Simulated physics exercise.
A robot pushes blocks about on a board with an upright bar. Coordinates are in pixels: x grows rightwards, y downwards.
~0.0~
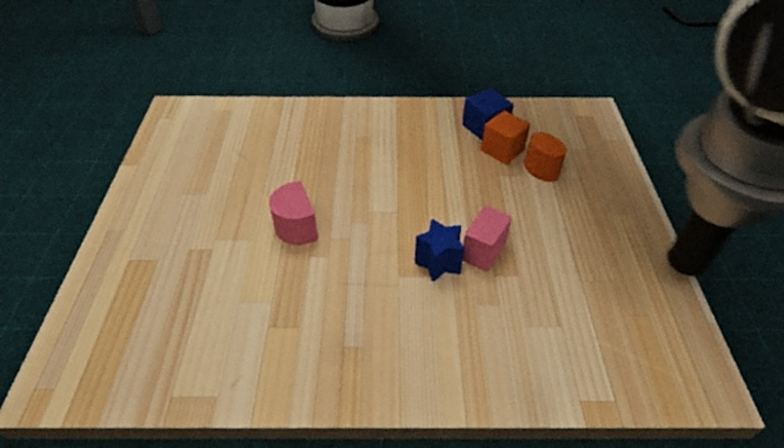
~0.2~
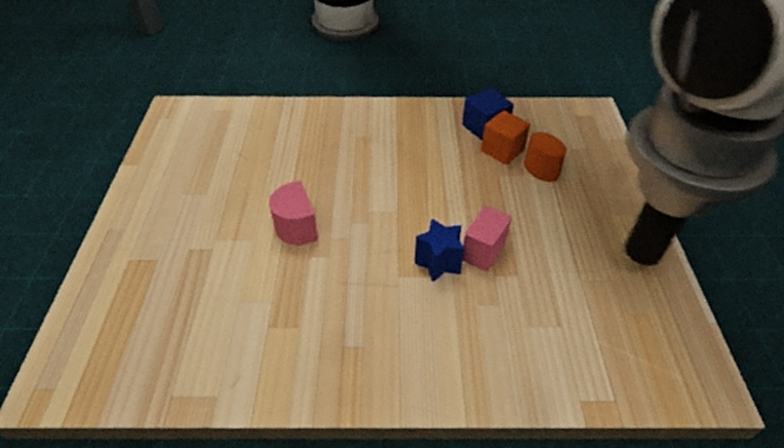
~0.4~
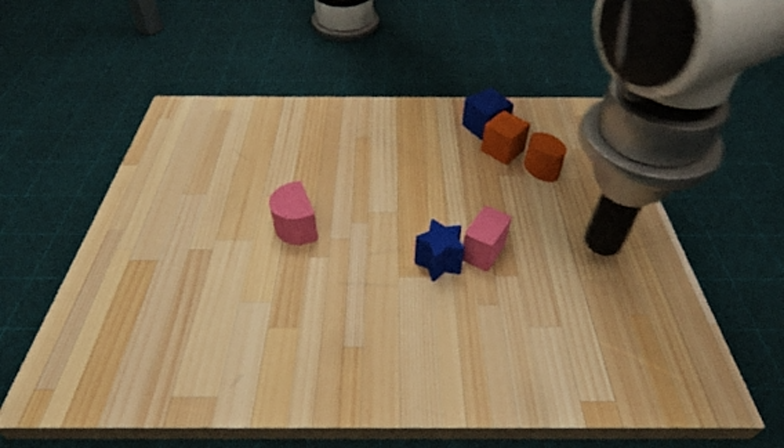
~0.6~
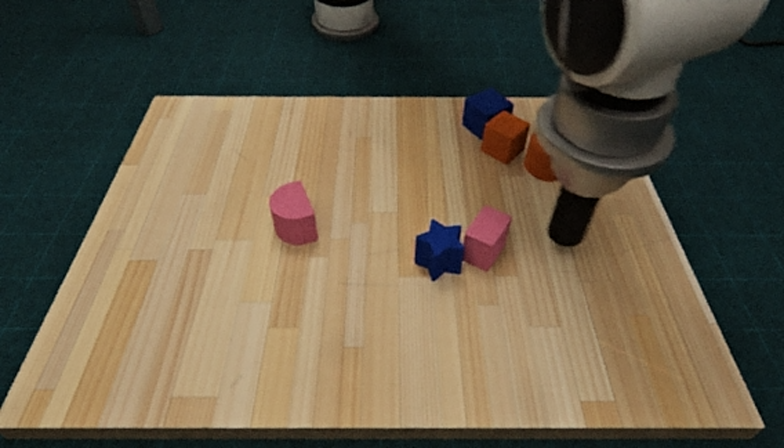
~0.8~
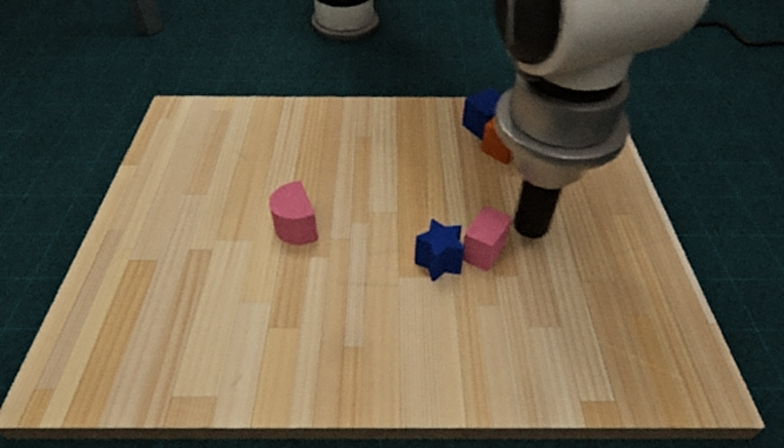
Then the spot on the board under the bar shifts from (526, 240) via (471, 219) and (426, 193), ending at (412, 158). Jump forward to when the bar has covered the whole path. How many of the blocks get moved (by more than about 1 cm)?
It looks like one block will be pushed more than about 1 cm.
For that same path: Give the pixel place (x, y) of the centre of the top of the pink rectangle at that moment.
Its top middle will sit at (469, 218).
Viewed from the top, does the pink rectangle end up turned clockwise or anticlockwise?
Anticlockwise, looking down.
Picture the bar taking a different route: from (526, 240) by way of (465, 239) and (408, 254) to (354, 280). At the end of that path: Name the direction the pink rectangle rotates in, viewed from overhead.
It rotates counterclockwise.
What follows on the original path. One third of the way, bar (474, 204); blue star-shaped block (438, 237); pink rectangle (469, 219), turned 80° anticlockwise.
Two thirds of the way, bar (427, 178); blue star-shaped block (438, 238); pink rectangle (469, 218), turned 85° anticlockwise.
At the end, bar (412, 143); blue star-shaped block (438, 238); pink rectangle (469, 218), turned 85° anticlockwise.
